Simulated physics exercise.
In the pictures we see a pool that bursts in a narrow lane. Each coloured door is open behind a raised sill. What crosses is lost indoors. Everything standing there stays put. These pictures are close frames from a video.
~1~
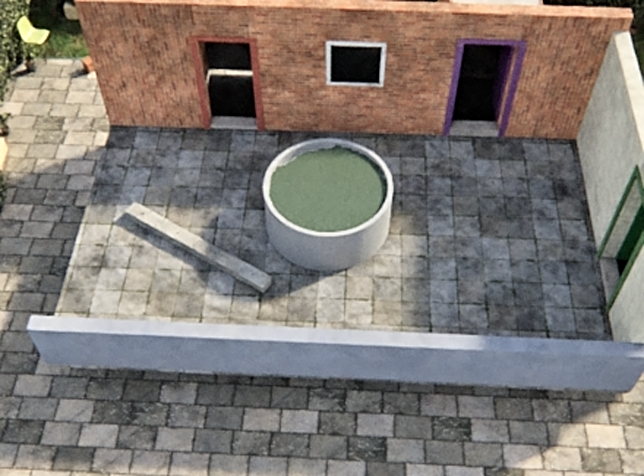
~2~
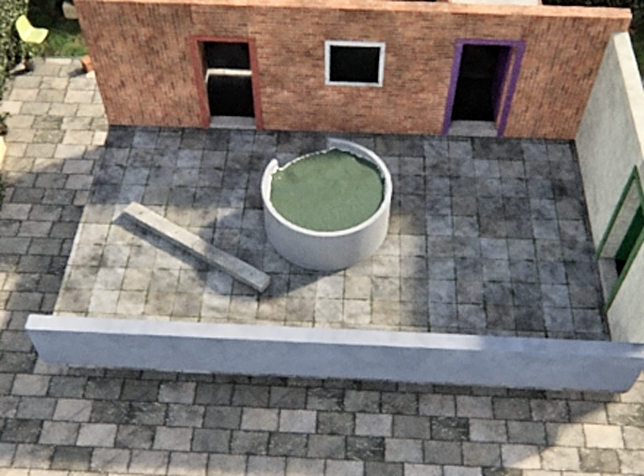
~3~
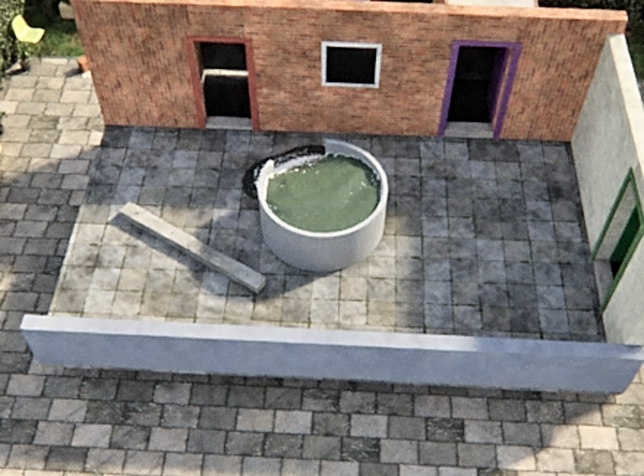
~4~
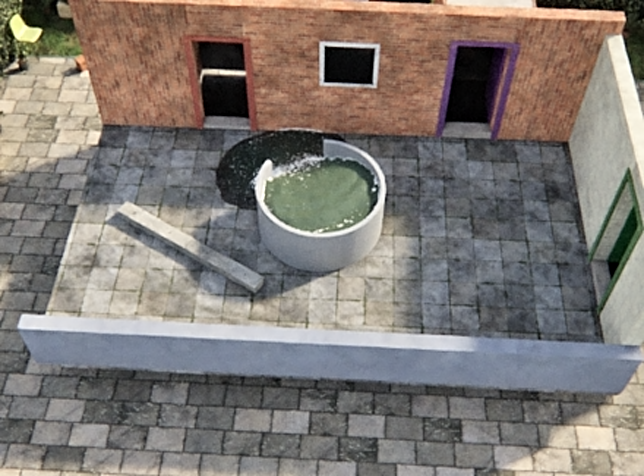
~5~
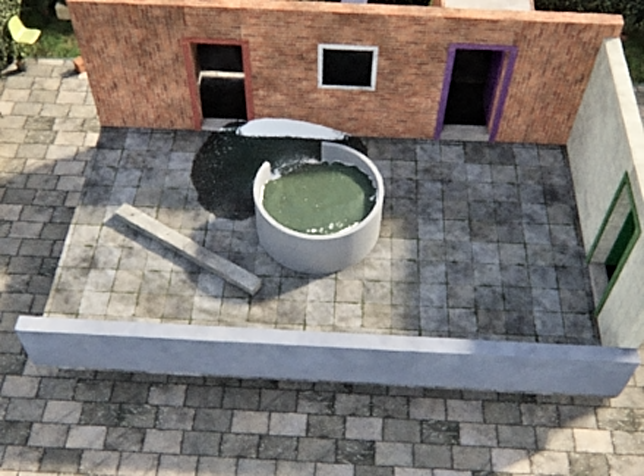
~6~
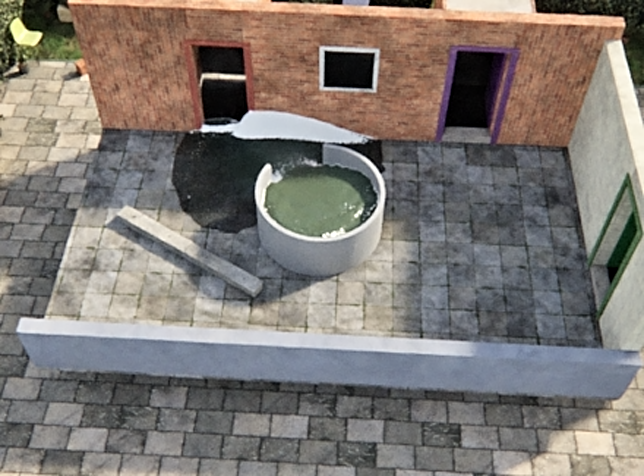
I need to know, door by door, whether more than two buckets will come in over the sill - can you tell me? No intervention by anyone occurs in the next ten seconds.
Outcome: The red door ends up above the line. The purple door ends up at or below the line. The green door ends up at or below the line.
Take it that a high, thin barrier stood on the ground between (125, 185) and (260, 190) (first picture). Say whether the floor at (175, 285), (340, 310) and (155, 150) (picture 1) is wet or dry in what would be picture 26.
Untouched, untouched, soaked.
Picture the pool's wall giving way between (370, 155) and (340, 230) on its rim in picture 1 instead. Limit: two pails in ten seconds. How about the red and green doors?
My reading: Red door holds, green door lets more in.
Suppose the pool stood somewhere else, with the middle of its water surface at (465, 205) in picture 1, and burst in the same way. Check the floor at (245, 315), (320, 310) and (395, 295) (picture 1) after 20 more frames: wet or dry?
Result: Spared; spared; spared.
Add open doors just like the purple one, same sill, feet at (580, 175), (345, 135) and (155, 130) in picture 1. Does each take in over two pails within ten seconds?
In sequence: Falls short, exceeds it, falls short.
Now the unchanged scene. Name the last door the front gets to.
Going by the pictures, I'd say the door marked green.
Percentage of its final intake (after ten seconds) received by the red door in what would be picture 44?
Near 100 in a hundred.
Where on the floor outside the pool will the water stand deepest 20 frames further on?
Check roughly (286, 144).
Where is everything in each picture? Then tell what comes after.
The round pool at (328, 188) is whole and still, in the first picture.
The front is at a hidden place, out from the gap on the round pool's far side, in the second picture.
The front is at a hidden place, out from the gap on the round pool's far side, in the third picture.
The front is at (236, 150), out from the gap on the round pool's far side, in the fourth picture.
The front is at (218, 133), out from the gap on the round pool's far side, in the fifth picture.
Water pours out on the round pool's far side and has run to (191, 134), in the sixth picture.
A moment on, water covers 20 % of the floor; the red door over two buckets in, the purple door wet at the sill, nothing in, the green door not reached.
Next, water covers 30 % of the floor; the red door far over two buckets in, the purple door wet at the sill, nothing in, the green door not reached.
Then, water covers 45 % of the floor; the red door far over two buckets in, the purple door wet at the sill, nothing in, the green door not reached.
Later, water covers 55 % of the floor; the red door far over two buckets in, the purple door wet at the sill, nothing in, the green door wet at the sill, nothing in.
In the end, water covers 75 % of the floor; the red door far over two buckets in, the purple door wet at the sill, nothing in, the green door wet at the sill, nothing in.
